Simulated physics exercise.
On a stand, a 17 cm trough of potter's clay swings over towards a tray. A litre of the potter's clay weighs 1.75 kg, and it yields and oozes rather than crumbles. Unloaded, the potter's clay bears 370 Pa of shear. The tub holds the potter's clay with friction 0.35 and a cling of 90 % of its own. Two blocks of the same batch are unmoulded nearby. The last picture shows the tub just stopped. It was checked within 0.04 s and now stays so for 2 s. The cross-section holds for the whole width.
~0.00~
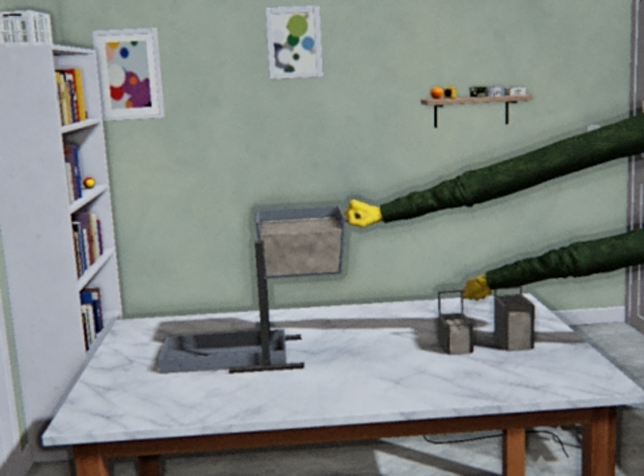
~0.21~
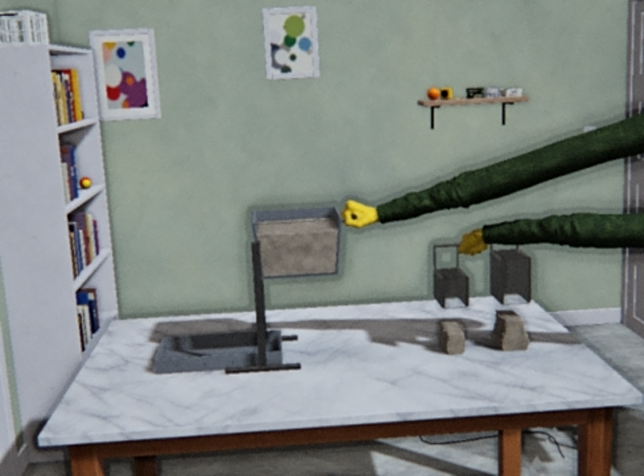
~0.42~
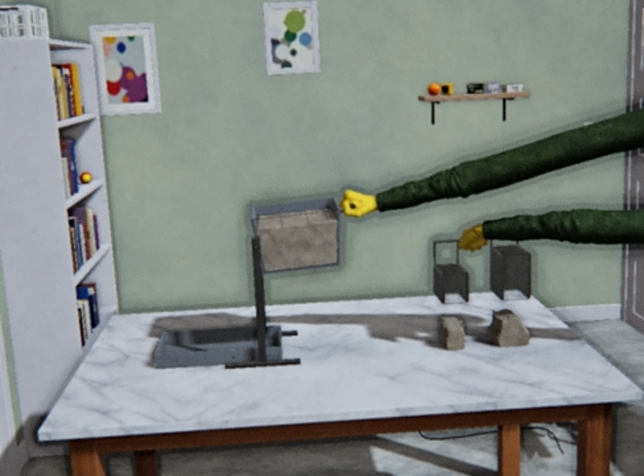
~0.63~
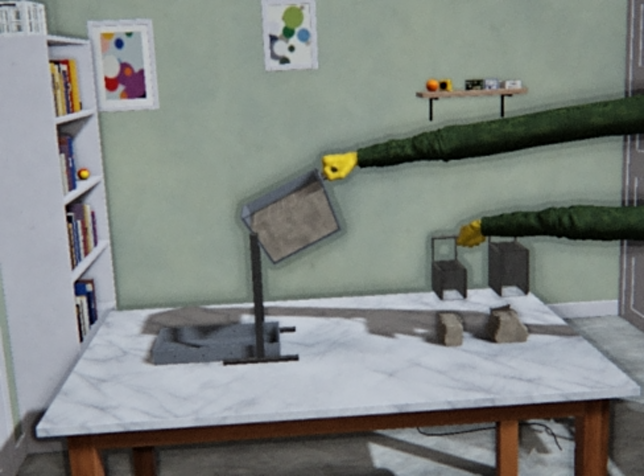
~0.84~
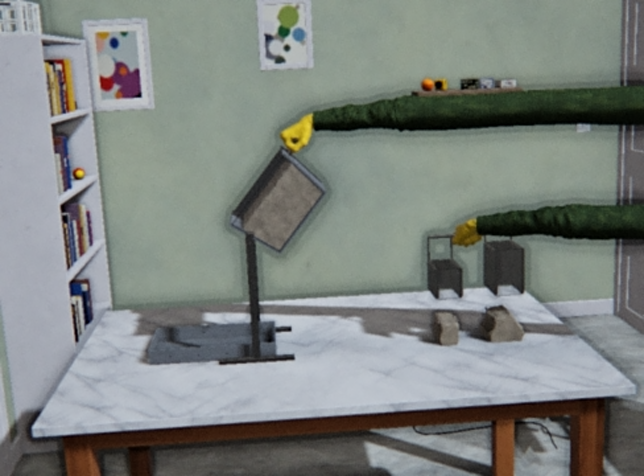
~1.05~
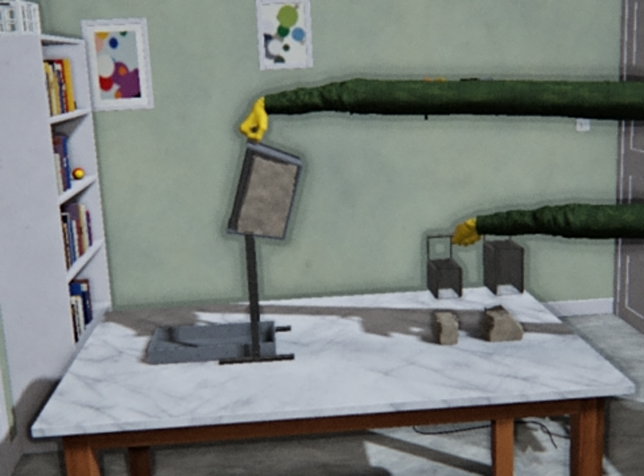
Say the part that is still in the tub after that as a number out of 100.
The part that is still in the tub after that is near 63 %.
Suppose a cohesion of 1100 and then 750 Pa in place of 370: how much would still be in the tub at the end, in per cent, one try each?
In that order: 100 %, 100 %.
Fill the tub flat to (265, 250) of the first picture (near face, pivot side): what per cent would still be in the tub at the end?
In that case some 100 per cent.
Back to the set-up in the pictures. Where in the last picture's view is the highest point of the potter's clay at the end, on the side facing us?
Around (280, 195).
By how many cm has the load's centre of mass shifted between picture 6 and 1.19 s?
Some 4 cm.
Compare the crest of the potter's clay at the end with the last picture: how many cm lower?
About 12 cm.
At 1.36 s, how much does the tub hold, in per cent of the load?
Some 75 per cent.
By 1.19 s, the tub is at 73 degrees and holds 97 %.
By 1.36 s, the tub is at 73 degrees and holds 74 %.
By 1.53 s, the tub is at 73 degrees and holds 64 %.
By 1.70 s, the tub is at 73 degrees and holds 63 %.
By 3.05 s, at the end, the tub is at 73 degrees and holds 63 %.
